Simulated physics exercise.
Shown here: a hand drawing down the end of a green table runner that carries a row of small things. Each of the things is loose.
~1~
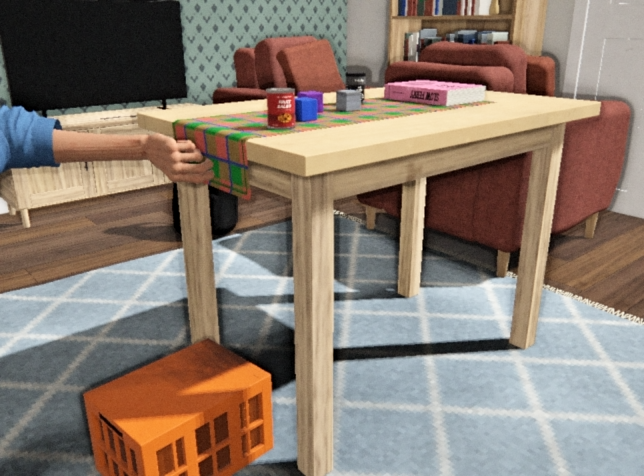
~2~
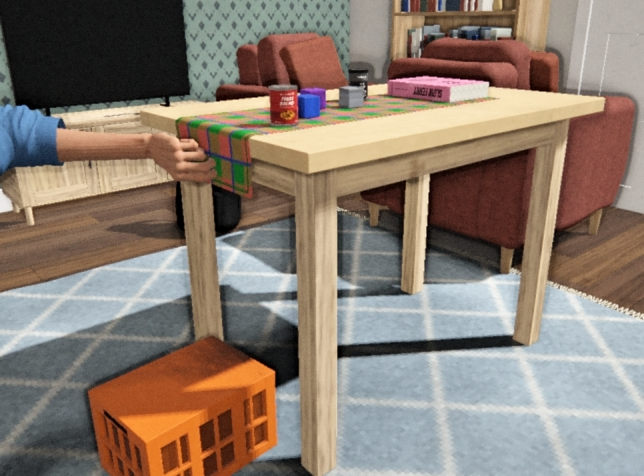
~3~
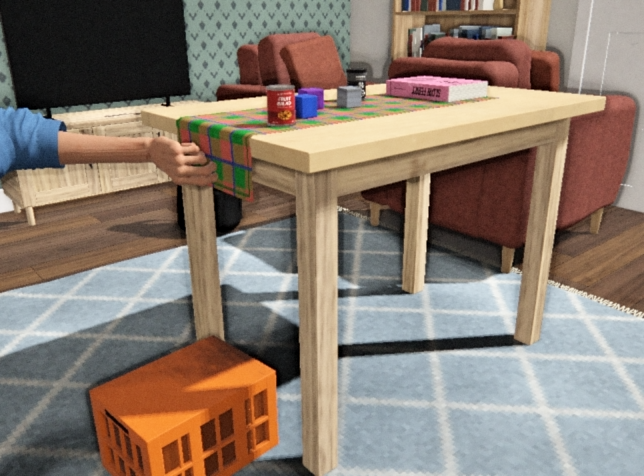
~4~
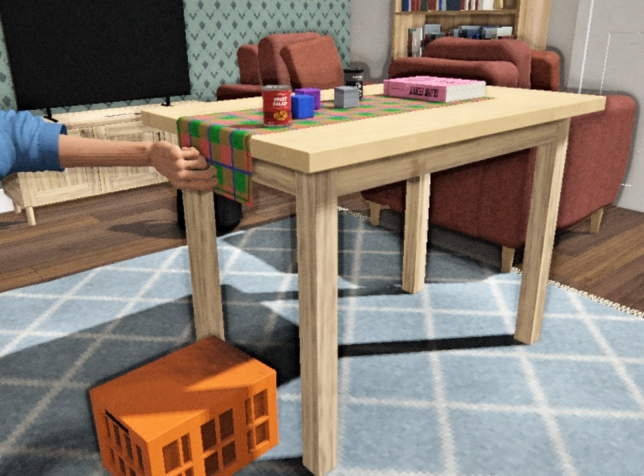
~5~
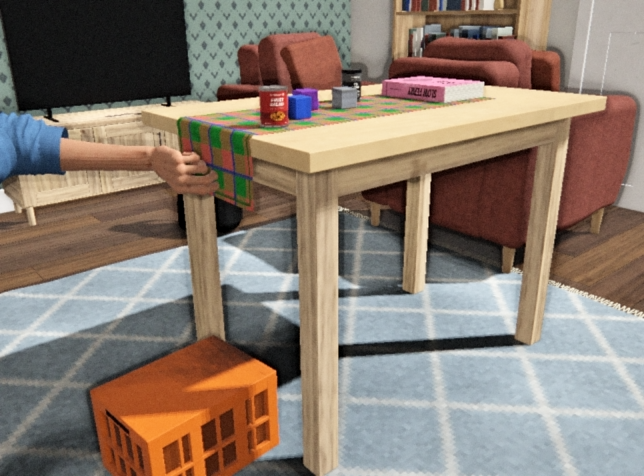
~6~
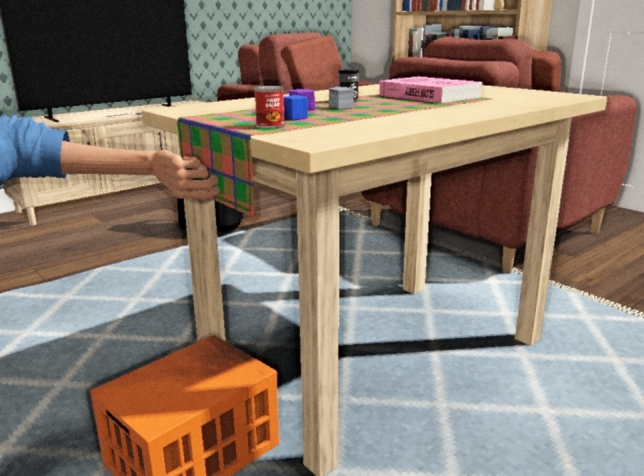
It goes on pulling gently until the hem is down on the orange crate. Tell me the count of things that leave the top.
The number still up top goes down by four, if you watch closely.
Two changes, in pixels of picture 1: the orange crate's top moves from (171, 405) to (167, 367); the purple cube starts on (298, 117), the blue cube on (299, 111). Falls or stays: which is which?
So the purple cube leaves, and the blue cube leaves.
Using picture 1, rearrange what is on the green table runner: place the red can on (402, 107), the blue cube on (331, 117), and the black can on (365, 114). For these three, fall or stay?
Result - red can retained; blue cube lost; black can lost.
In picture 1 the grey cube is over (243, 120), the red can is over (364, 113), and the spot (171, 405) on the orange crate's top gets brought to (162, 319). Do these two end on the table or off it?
Observed: Grey cube departs; red can remains seated.
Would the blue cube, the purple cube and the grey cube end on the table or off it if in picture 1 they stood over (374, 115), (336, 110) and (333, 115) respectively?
Here's how it goes: The blue cube ends up down, the purple cube ends up down, and the grey cube ends up down.
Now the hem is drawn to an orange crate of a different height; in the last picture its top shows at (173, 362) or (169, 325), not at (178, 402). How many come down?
The count would be 3 and then 2.
A little later, hem near (218, 257); red can gone.
Next, hem near (221, 332); red can, blue cube and purple cube gone.
Later still, hem on the crate; red can, blue cube, purple cube and grey cube gone.
When it is over, hem on the crate; red can, blue cube, purple cube and grey cube gone. Over the edge go four.
